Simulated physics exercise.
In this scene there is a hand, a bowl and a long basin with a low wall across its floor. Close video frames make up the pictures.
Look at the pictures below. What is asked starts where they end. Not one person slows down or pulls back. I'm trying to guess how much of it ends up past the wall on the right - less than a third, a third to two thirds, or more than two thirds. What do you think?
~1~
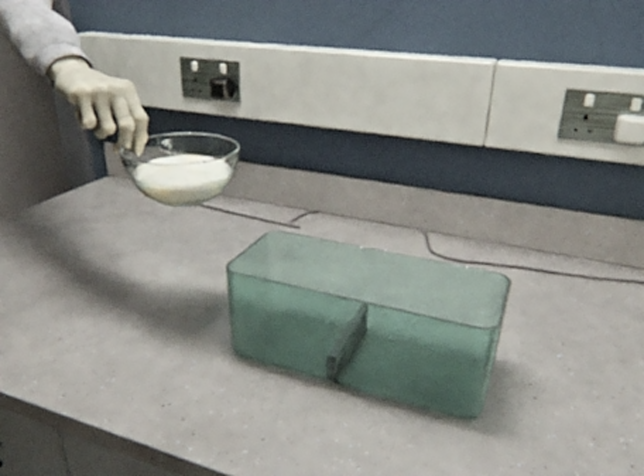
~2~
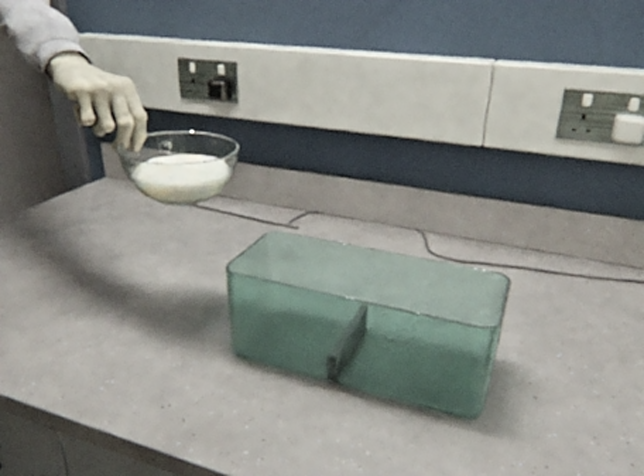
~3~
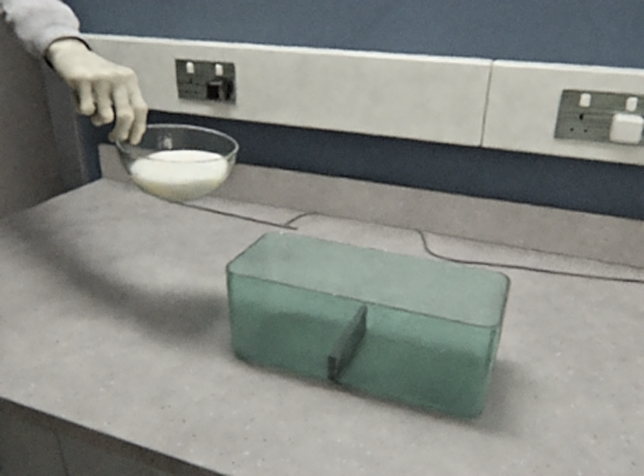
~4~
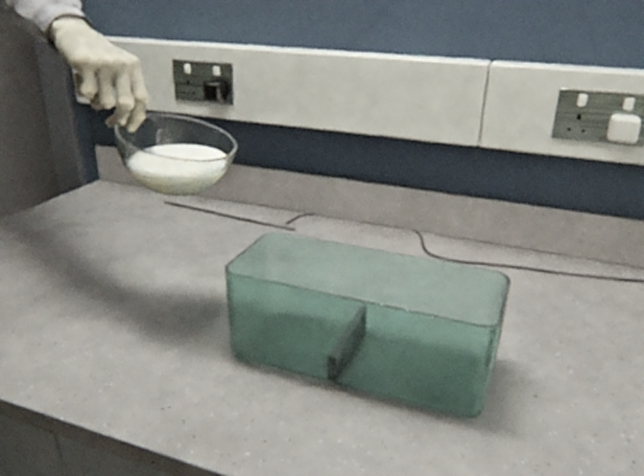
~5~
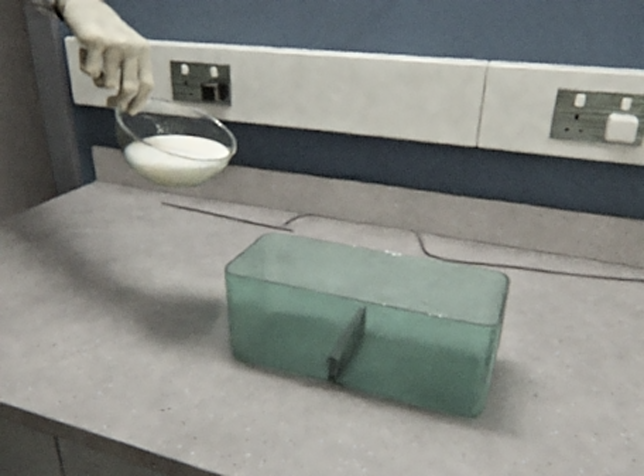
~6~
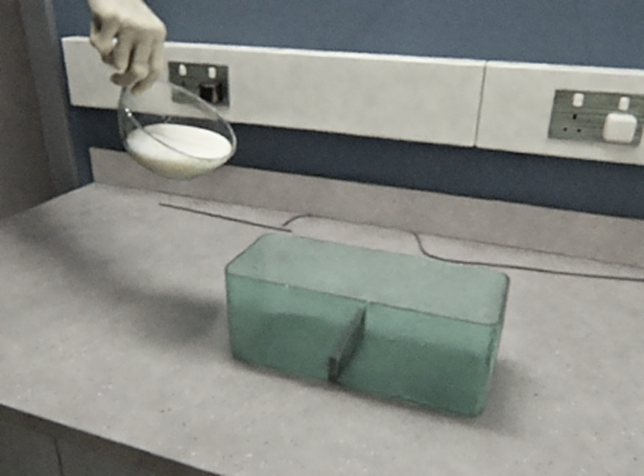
The share right of the wall is the low band, below one third.
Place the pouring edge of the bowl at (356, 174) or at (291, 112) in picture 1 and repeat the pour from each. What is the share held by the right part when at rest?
First try 80 %, second try 80 %.
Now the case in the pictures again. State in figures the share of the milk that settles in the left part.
That share comes out near 80 percent.
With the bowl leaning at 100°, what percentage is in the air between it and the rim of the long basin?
Share out of both vessels: Approx. 70 %.
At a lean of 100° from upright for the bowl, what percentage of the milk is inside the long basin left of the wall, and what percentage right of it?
The left part gets 15 percent; the right part gets 0 percent.
A moment on, the bowl is tipped right over and 15 per cent is still to pour, 16 is left of the wall and 0 right of it.
Next, the bowl is tipped right over and 0 per cent is still to pour, 86 is left of the wall and 5 right of it.
Then the bowl is tipped right over and 0 per cent is still to pour, 82 is left of the wall and 10 right of it.
Later the bowl is tipped right over and 0 per cent is still to pour, 82 is left of the wall and 11 right of it.
At rest 82 per cent lies left of the wall, 11 right of it and 7 outside.
